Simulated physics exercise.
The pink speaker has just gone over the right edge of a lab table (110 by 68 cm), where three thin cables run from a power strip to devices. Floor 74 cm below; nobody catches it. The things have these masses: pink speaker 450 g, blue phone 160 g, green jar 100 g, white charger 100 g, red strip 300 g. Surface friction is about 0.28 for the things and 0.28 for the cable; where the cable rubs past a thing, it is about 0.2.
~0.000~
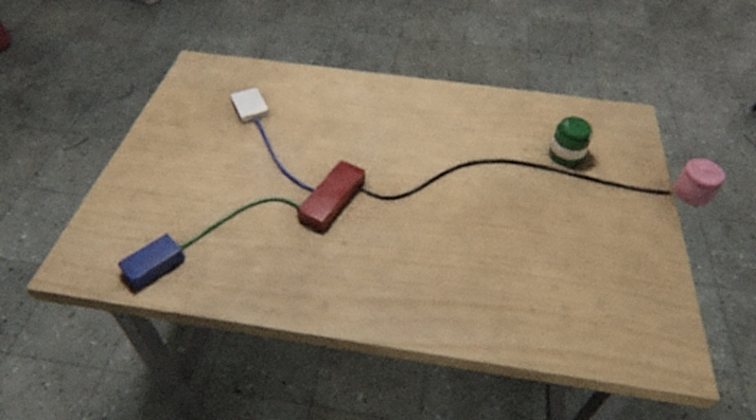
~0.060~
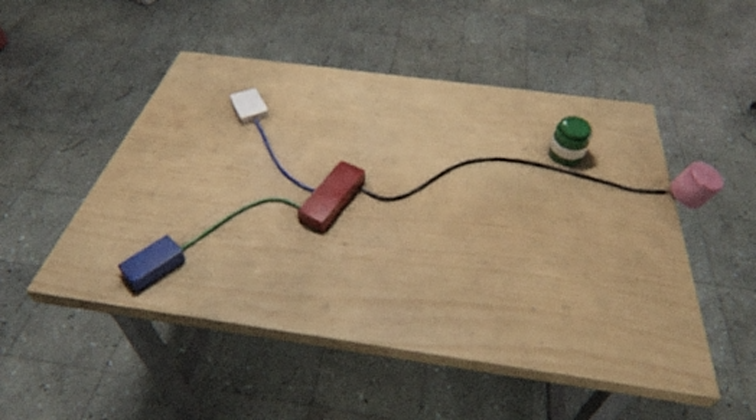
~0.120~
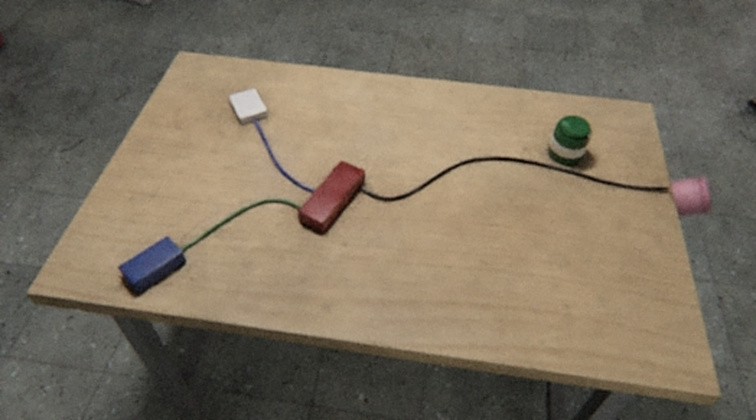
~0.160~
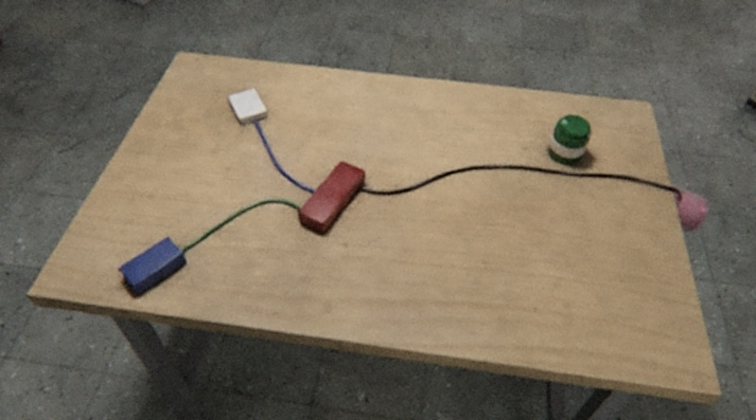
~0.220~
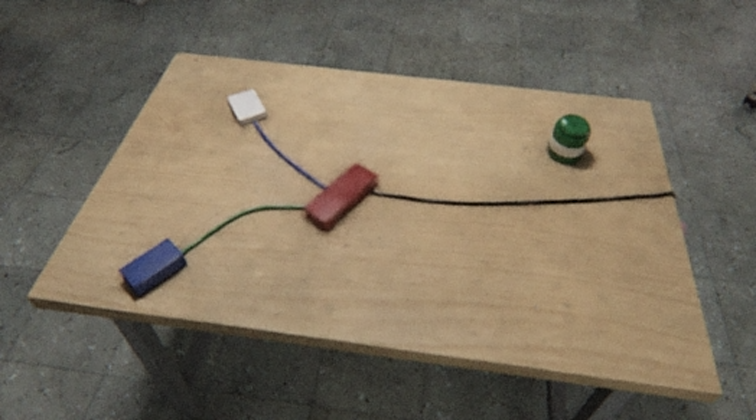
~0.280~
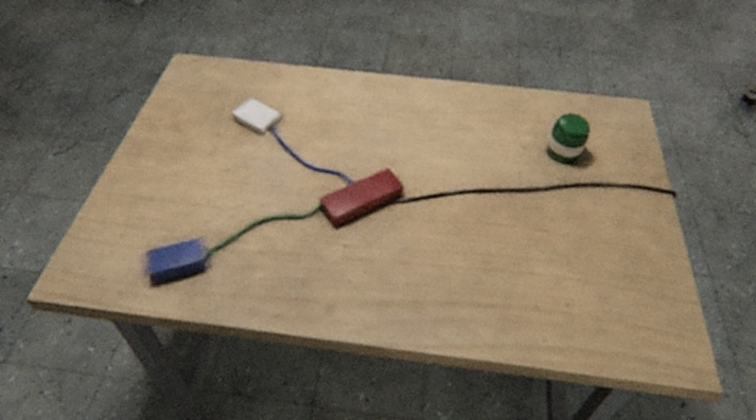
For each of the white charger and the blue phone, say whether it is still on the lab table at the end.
One by one: The white charger fails to stay up. The blue phone fails to stay up.
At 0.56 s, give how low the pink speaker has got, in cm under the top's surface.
Roughly 35 centimetres.
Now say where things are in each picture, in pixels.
The first picture shows white charger (249, 102); blue phone (150, 256); black cable runs through (392, 198) (445, 172) (504, 161) (636, 188).
The second picture shows pink speaker (704, 174); black cable runs through (391, 199) (502, 159) (633, 189).
The third picture shows pink speaker (690, 197); black cable runs through (392, 199) (502, 158) (633, 187).
The fourth picture shows pink speaker (682, 210); black cable runs through (394, 192) (515, 167) (648, 182).
The fifth picture shows red strip (342, 190); pink speaker (661, 230); black cable runs through (407, 198) (548, 202) (674, 197).
The sixth picture shows white charger (256, 113); blue phone (174, 255); black cable runs through (427, 197) (493, 190) (558, 187) (623, 185).
By 0.6 s, the strip's end of the black cable at (500, 200); blue phone 28 cm off its start, white charger 20 cm off its start, red strip 26 cm off its start.
By 0.8 s, the strip's end of the black cable at (643, 214); blue phone 47 cm off its start, white charger 46 cm off its start, red strip 52 cm off its start.
By 1.1 s, the strip has left the top; blue phone 73 cm off its start at (566, 204), white charger 70 cm off its start at (581, 175), red strip over the edge.
By 1.4 s, the strip has left the top; blue phone over the edge, white charger over the edge, red strip over the edge.
By 2.6 s, the strip has left the top; blue phone over the edge, white charger over the edge, red strip over the edge, pink speaker over the edge.
